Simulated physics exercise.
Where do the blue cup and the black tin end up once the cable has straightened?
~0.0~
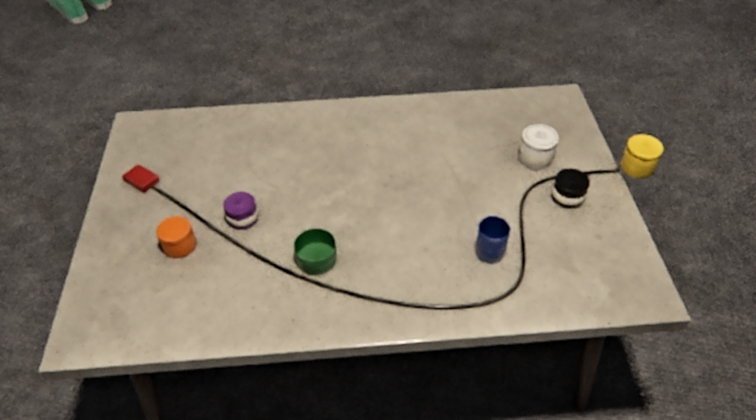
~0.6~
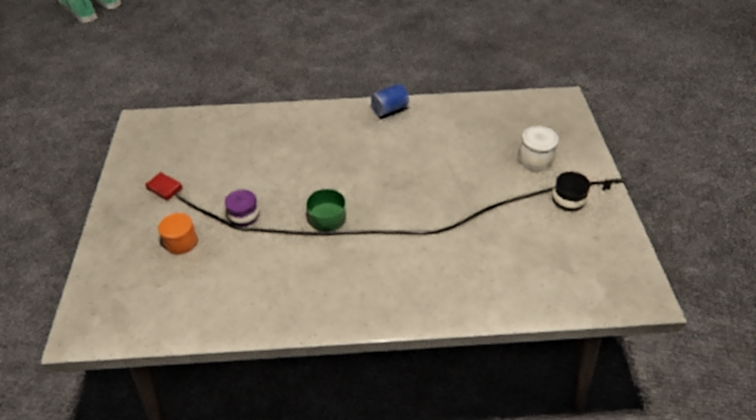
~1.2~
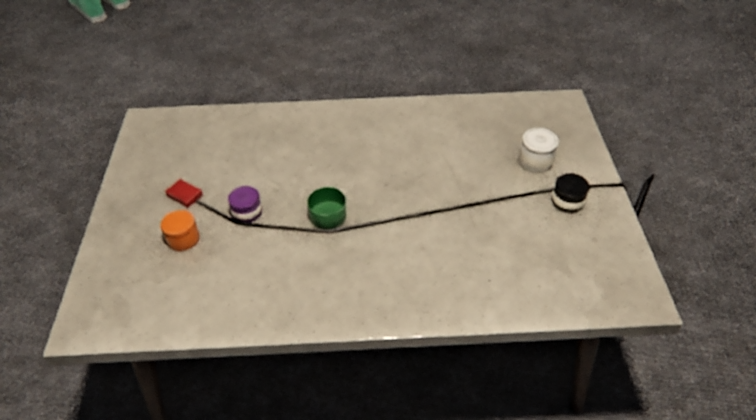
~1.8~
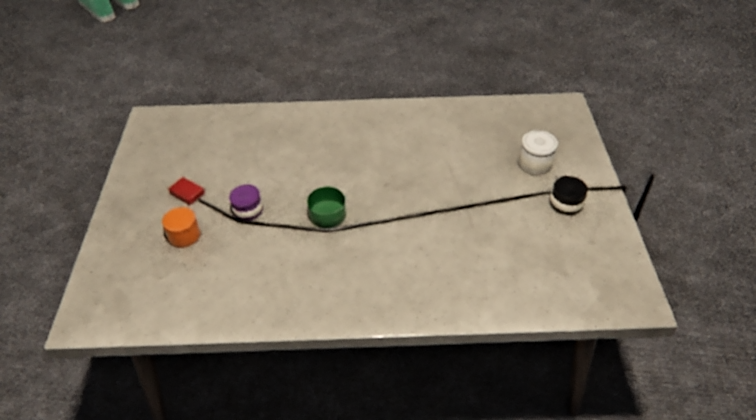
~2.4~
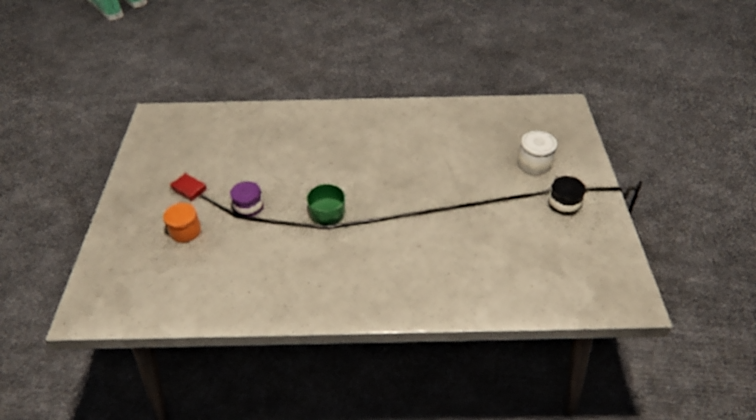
The blue cup tips over and drops off the far side of the table, while the black tin remains standing on the tabletop near the right edge.
